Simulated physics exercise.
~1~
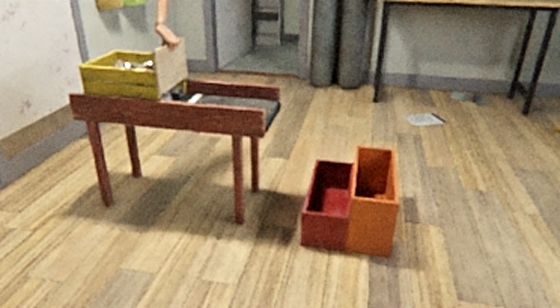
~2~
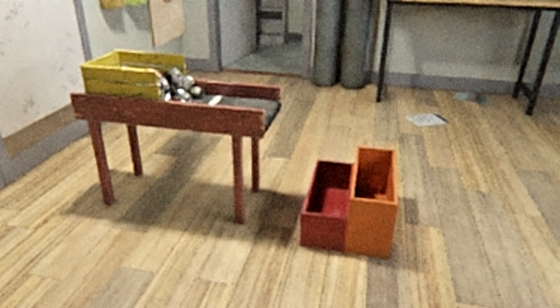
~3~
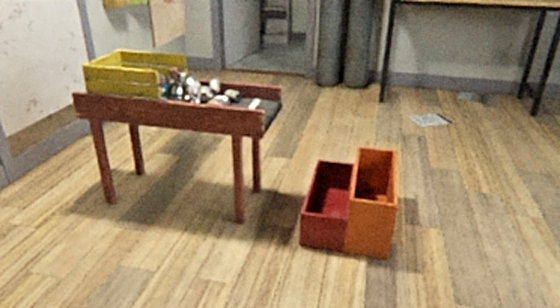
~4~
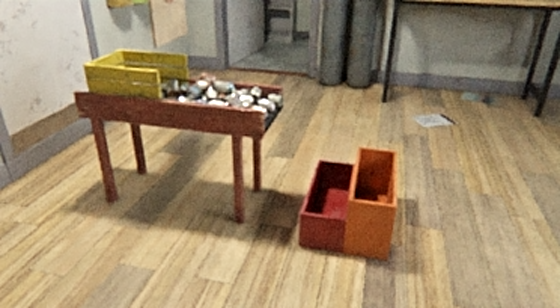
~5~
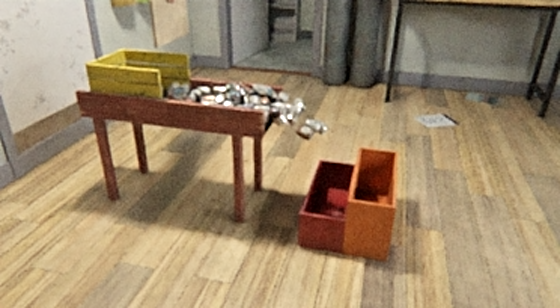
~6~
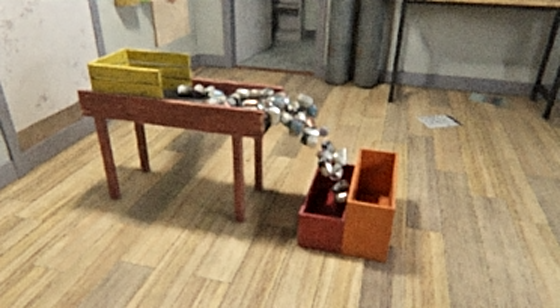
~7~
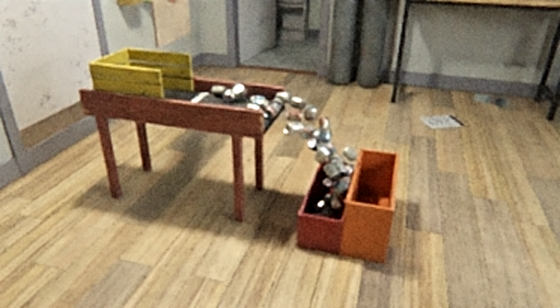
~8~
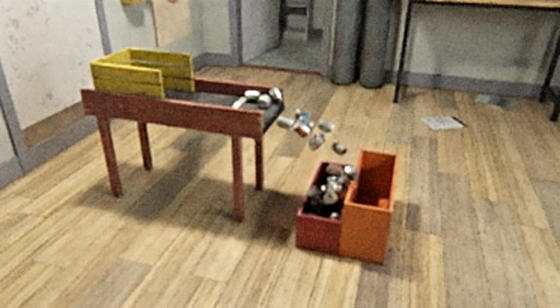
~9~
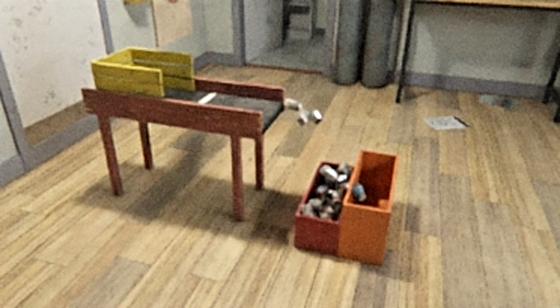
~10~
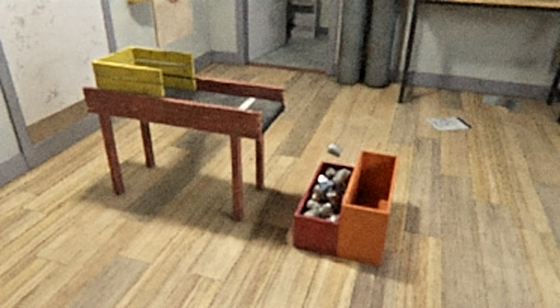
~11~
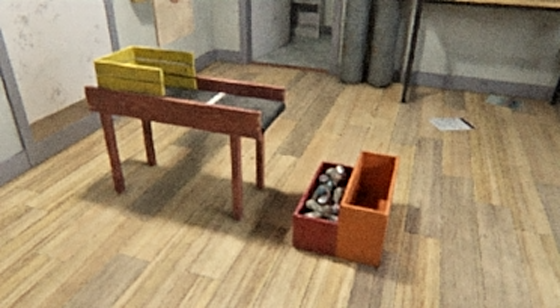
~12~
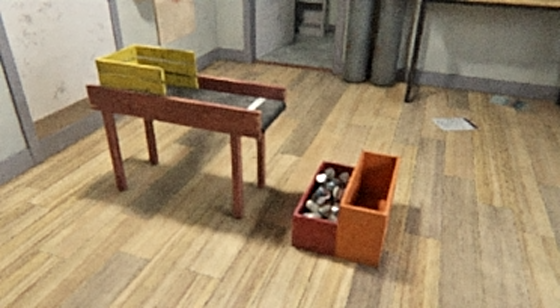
Small silvery cans sit loose in a yellow pen at the left end of a raised belt, where a hand is at the upright gate. The gate is gone from the pen's opening next, and the cans spread out along the belt toward the right. They reach the end and spill over in a thick stream, dropping into the red tote on the floor. The stream thins to a few stragglers, one of them falling by the orange tub. At the end the belt is clear of cans, and the red tote holds a heap of them.
